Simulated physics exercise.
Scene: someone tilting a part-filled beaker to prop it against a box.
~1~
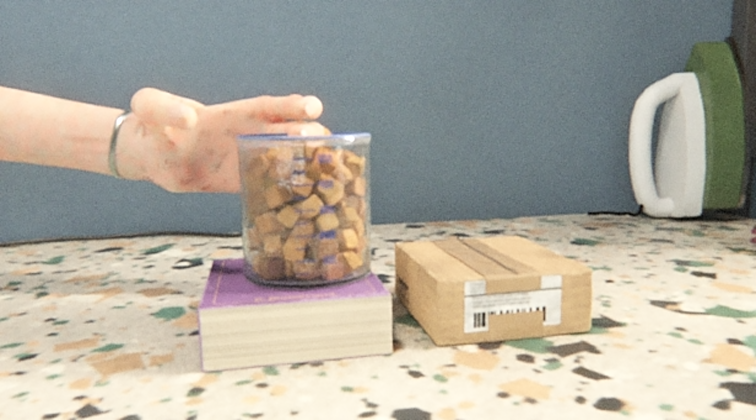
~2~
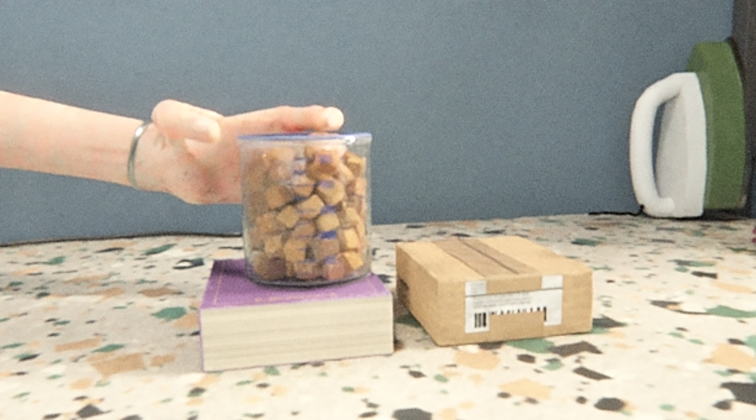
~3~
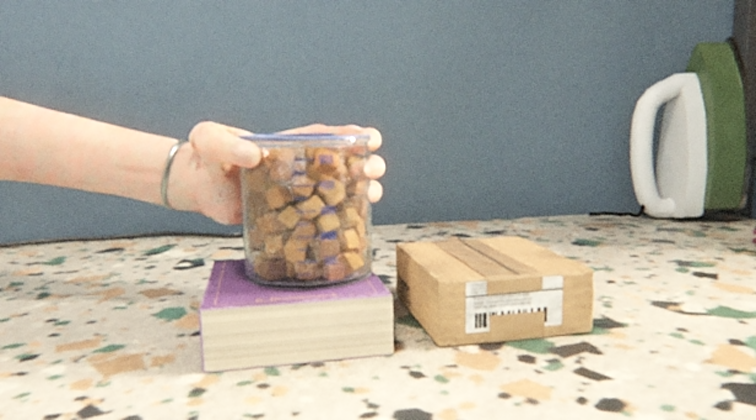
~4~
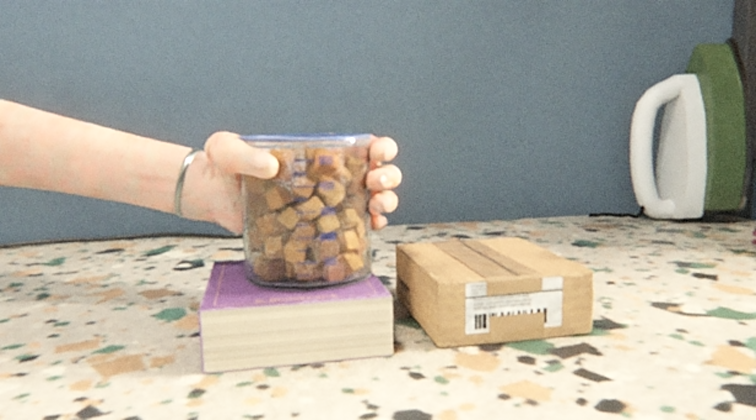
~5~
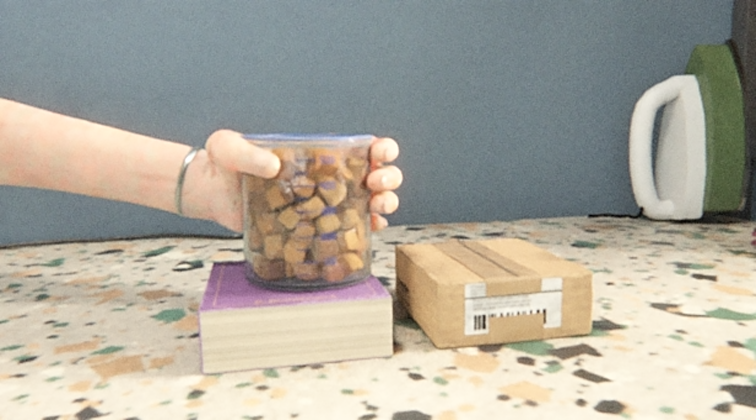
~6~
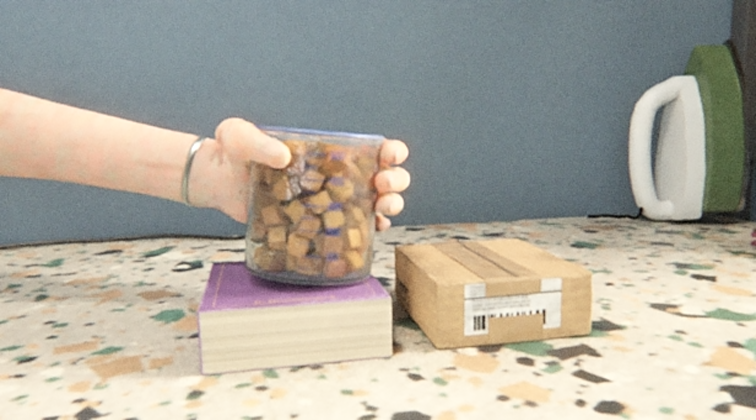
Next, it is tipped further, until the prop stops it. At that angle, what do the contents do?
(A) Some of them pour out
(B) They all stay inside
The answer is A.
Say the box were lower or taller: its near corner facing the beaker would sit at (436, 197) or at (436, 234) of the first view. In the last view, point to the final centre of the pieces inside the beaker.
First height: Roughly (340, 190); second height: Roughly (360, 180).
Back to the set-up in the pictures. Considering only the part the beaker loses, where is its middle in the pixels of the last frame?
Its middle sits roughly at (523, 243).
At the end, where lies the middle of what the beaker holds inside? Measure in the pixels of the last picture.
(412, 207), roughly speaking.
Then, 0.28 s on from there, the beaker leans 27°; everything is still inside.
Then, 0.64 s on from there, the beaker leans 54°; everything is still inside.
Then, 1.02 s on from there, the beaker leans 78°; a stray few of the brown sugar cubes out of it.
In the end, the beaker rests on the box at 79°; a small part of the brown sugar cubes out of it.
